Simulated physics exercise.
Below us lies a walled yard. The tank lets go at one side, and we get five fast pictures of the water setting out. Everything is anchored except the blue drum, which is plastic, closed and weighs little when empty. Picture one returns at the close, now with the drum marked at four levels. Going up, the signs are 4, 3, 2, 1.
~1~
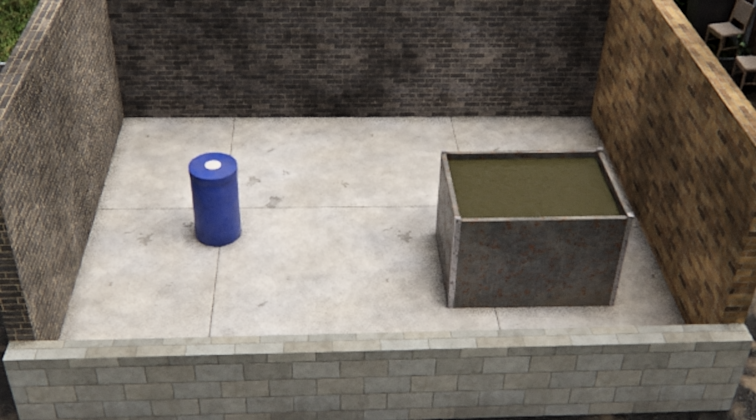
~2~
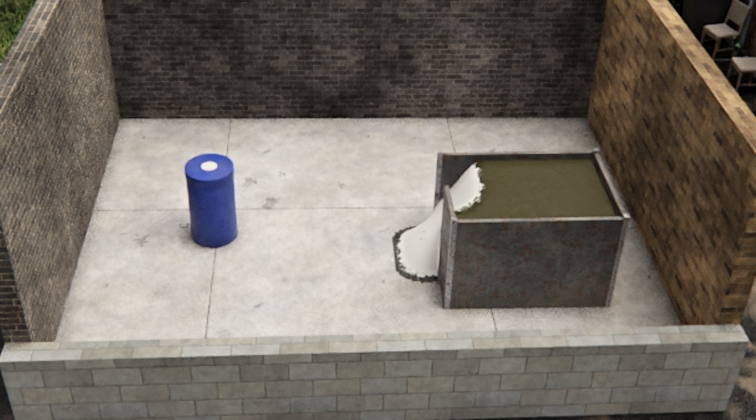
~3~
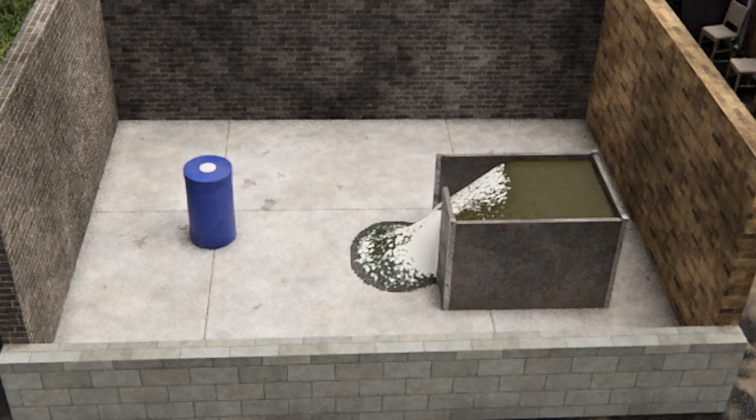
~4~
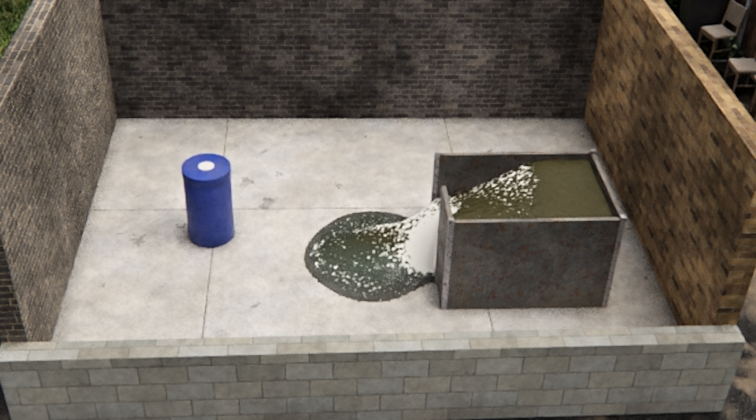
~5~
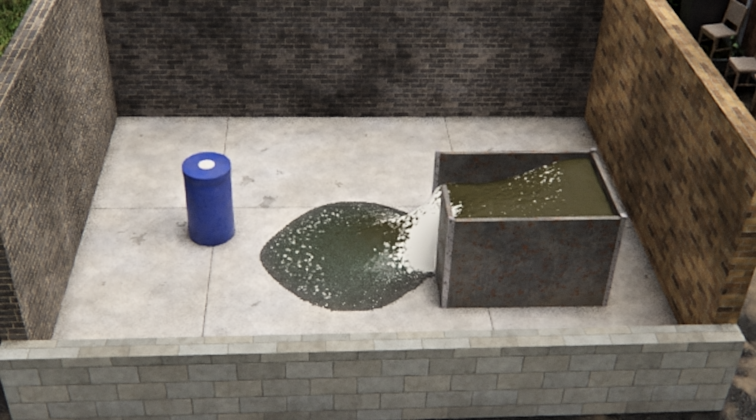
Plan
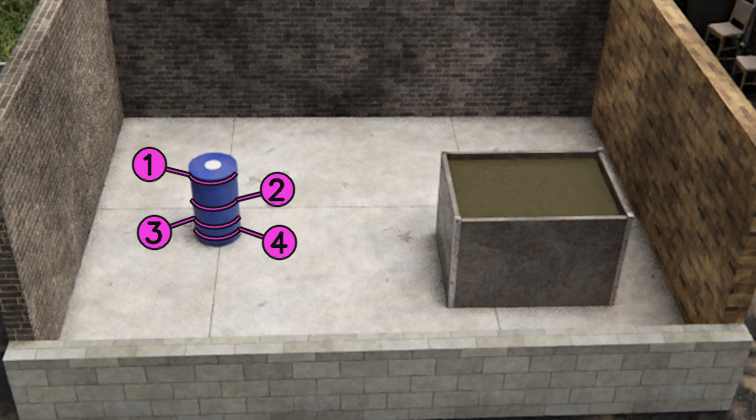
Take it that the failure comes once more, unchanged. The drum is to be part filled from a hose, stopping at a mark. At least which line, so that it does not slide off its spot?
It is 2.
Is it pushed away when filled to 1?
No.
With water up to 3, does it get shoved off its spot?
Yes, that goes wrong.
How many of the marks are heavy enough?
Two.
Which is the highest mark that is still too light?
The answer is 3.
On the marked copy, 1 at (211, 183); 2 at (213, 209); 3 at (215, 227); 4 at (216, 238); from the bottom up 4, 3, 2, 1.
If 1 is chosen, it does not move.
If 2 is chosen, it does not move.
If 3 is chosen, it is pushed about its own width away.
If 4 is chosen, it is pushed about 4 times its own width away.
